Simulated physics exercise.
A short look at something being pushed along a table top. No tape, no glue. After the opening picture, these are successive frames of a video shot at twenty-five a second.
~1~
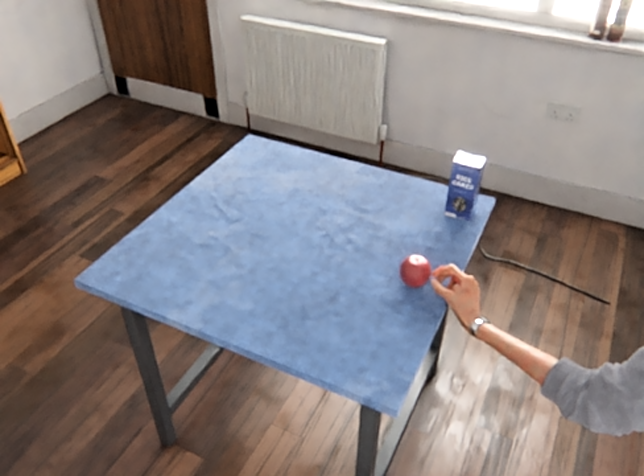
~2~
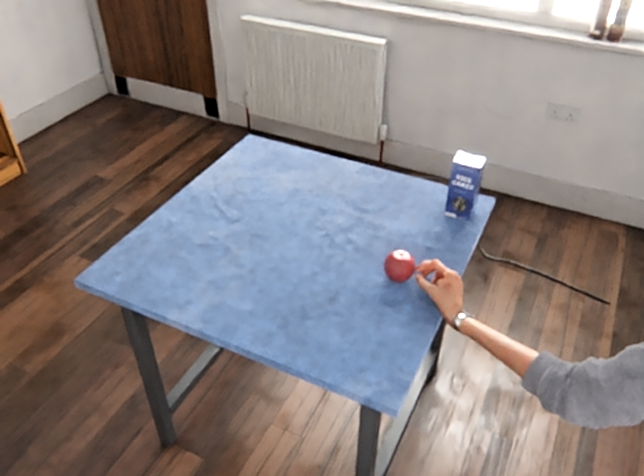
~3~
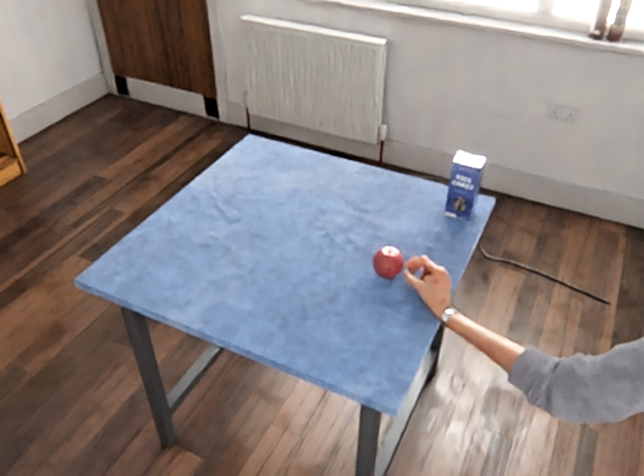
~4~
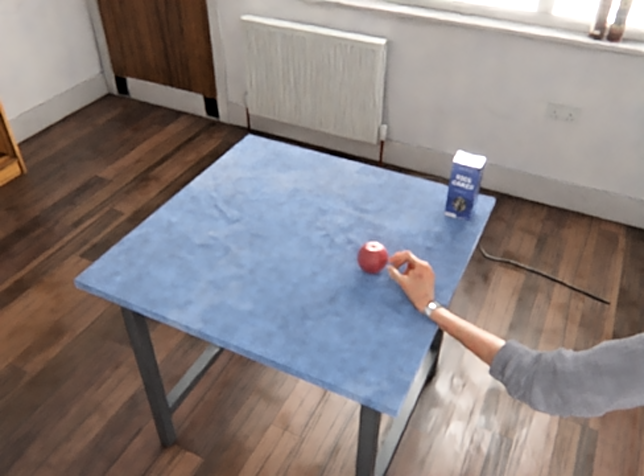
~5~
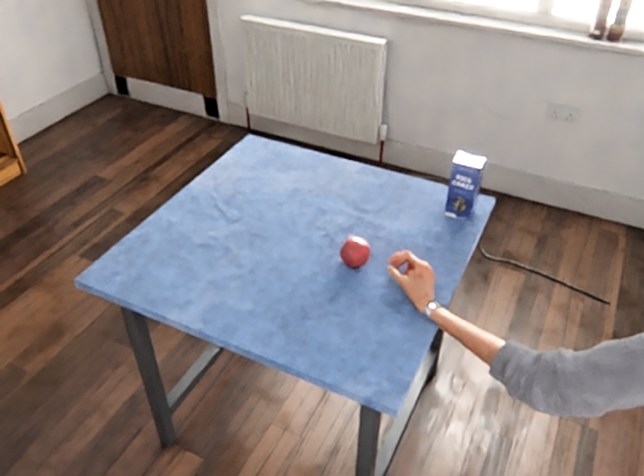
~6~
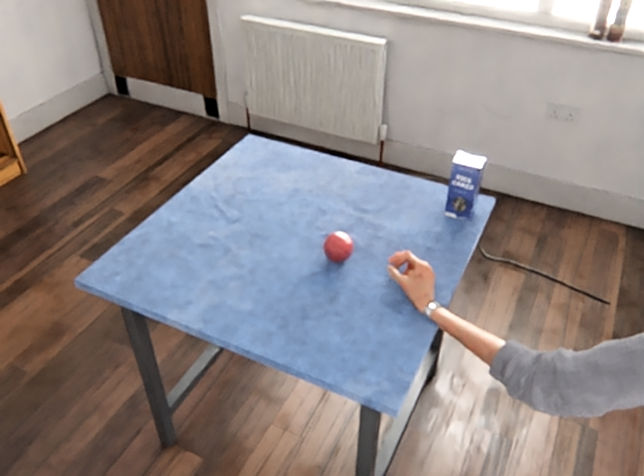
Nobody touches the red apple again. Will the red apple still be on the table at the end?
The red apple goes over the edge.
Then, 0.20 s later than the last frame, red apple moved well along near (263, 223).
Then, 0.50 s later than the last frame, red apple moved well along near (173, 195).
Then, 0.70 s later than the last frame, red apple now off the table.
Then, 1.00 s later than the last frame, things are still on the move.
When it is over, off the table, red apple.
